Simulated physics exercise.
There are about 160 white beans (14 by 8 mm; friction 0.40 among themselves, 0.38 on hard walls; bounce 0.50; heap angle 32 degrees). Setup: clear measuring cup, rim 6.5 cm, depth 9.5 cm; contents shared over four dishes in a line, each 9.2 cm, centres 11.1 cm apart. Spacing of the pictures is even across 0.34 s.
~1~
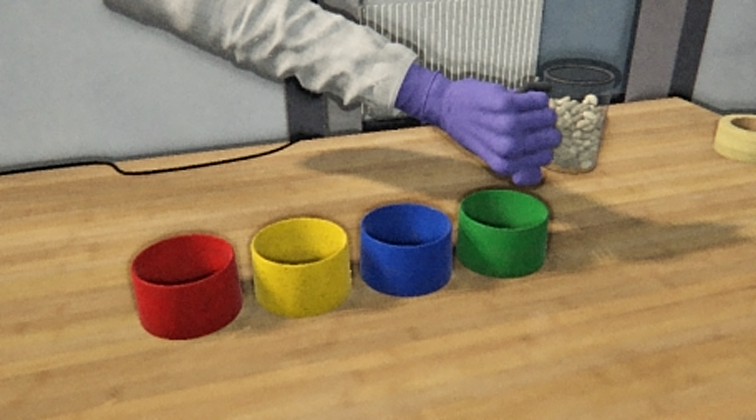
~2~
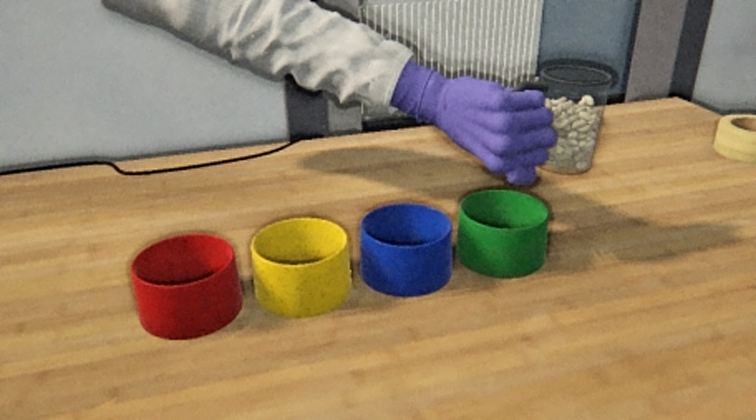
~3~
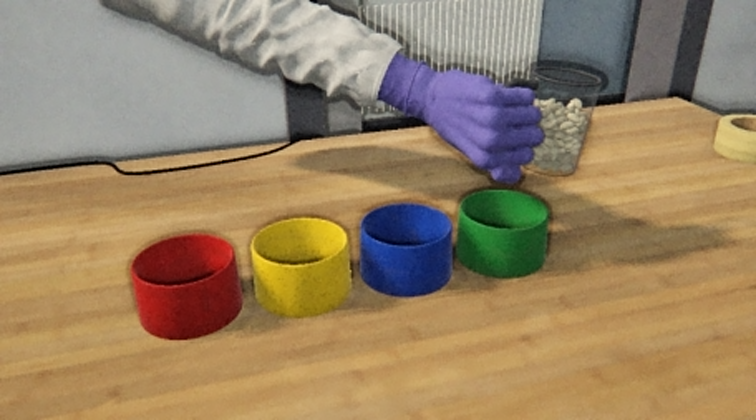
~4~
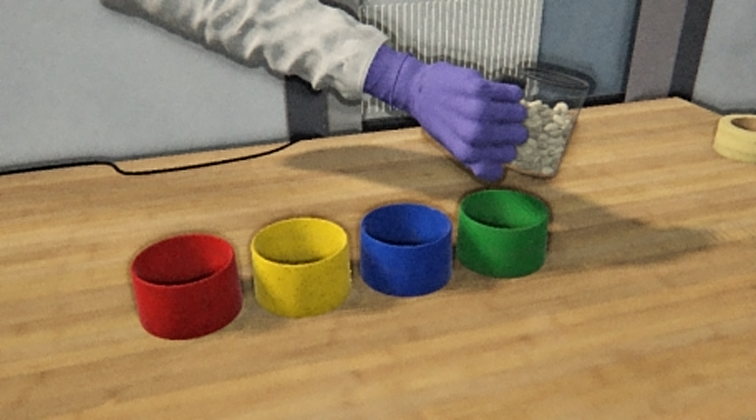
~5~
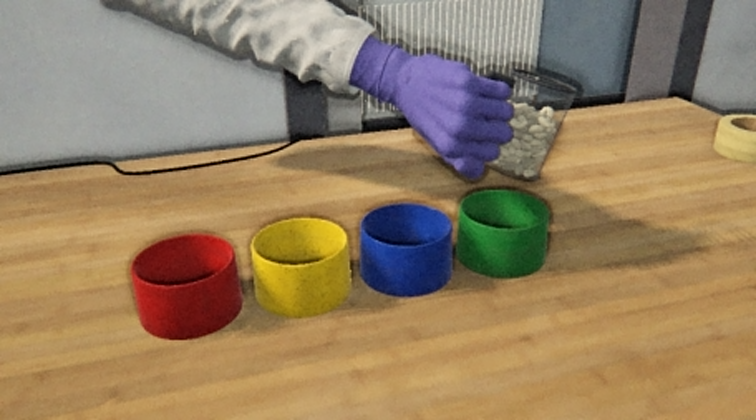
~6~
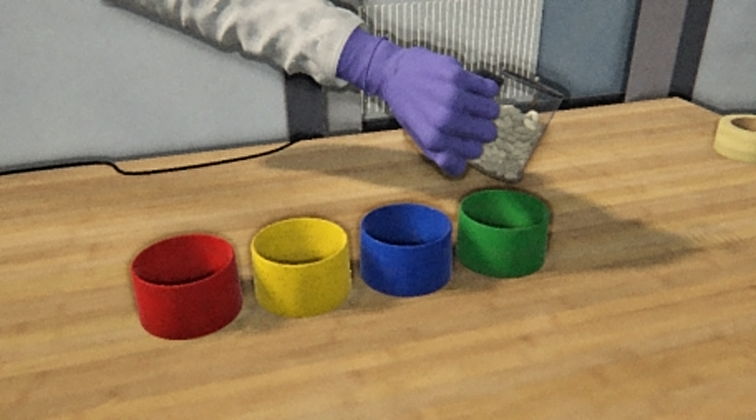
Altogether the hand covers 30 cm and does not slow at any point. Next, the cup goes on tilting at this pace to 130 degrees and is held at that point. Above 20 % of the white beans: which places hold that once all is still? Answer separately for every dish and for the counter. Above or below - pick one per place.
Red: Below; blue: Below; green: Below; yellow: Above; counter: Above.
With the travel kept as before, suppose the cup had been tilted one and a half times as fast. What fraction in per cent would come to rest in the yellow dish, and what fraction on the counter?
In that case I'd put yellow at 20 and the counter at 40.
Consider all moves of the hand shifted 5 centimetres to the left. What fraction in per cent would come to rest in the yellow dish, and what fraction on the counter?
The yellow one would get 100 and the counter 0.
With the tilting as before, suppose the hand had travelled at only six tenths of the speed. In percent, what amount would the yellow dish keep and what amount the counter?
Yellow: 0; counter: 0.
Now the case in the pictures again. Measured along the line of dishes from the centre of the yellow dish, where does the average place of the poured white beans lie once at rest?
4 cm or so, rightwards.
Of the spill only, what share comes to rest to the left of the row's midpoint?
I'd estimate close to 50 in a hundred.
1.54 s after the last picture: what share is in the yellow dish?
Close to 40 per cent at that point.
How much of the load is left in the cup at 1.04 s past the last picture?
I'd put it at roughly 100 per cent.
Then, 0.63 s after the last picture, tilt 74 degrees; cup holds 100 %.
Then, 1.04 s after the last picture, tilt 107 degrees; cup holds 100 %.
Then, 1.54 s after the last picture, tilt 130 degrees; cup holds 0 %, blue 5 %, yellow 40 %.
In the end, red 0 %, blue 5 %, green 0 %, yellow 40 %, counter 55 %.
